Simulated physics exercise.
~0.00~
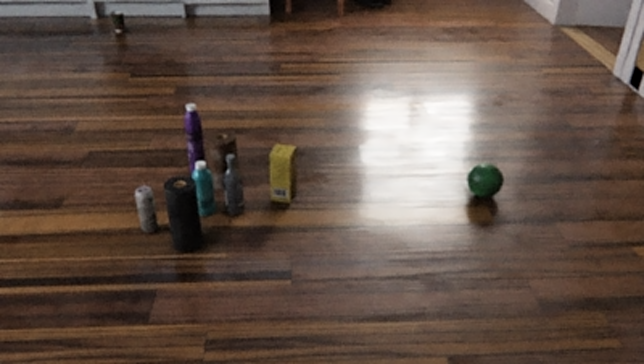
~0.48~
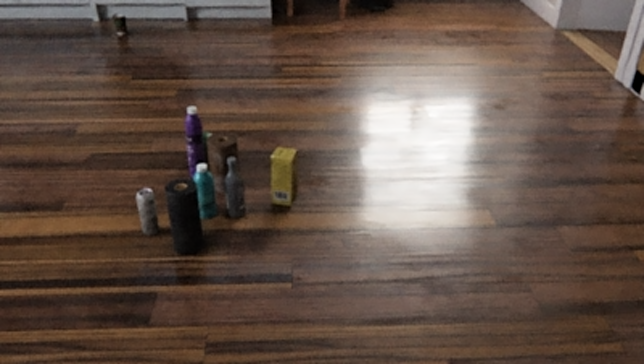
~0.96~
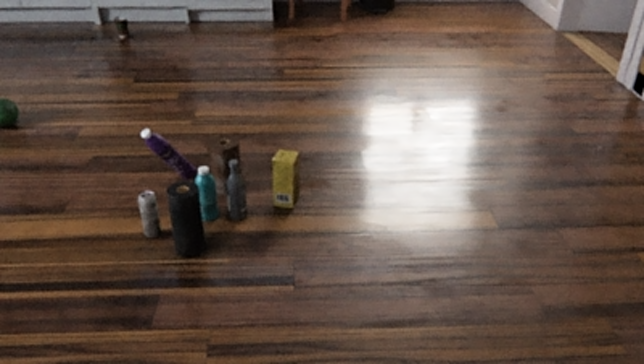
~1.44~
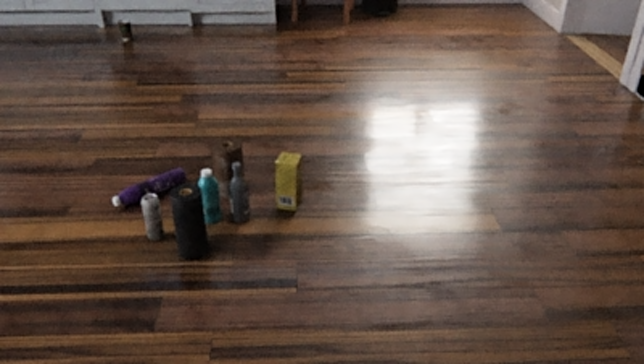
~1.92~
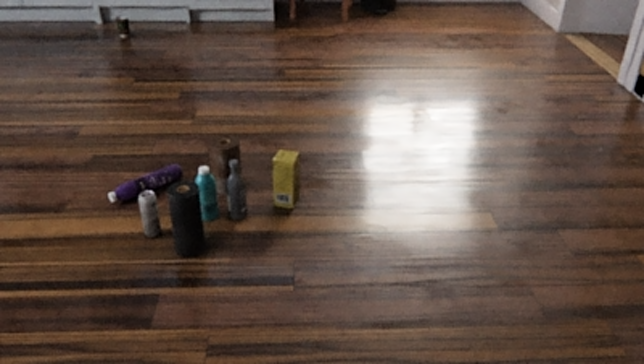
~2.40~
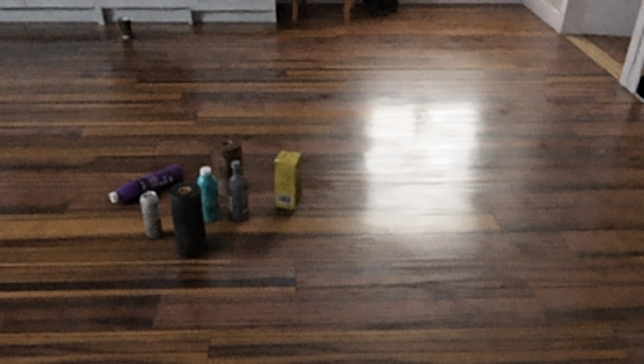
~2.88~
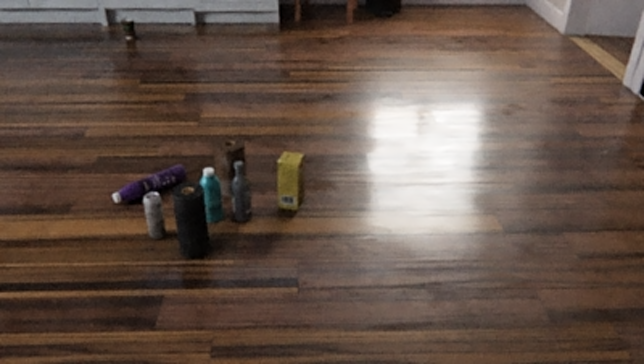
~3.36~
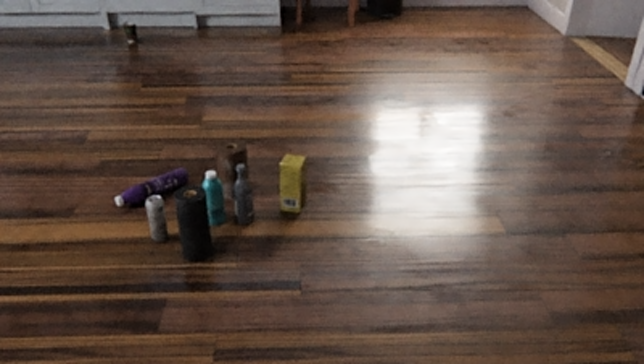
A green ball rolled left across a shiny wooden floor into a cluster of household bottles, rolls and a yellow carton, and the purple bottle tipped over to the left. The ball went out of view, leaving the purple bottle lying flat and the others upright.
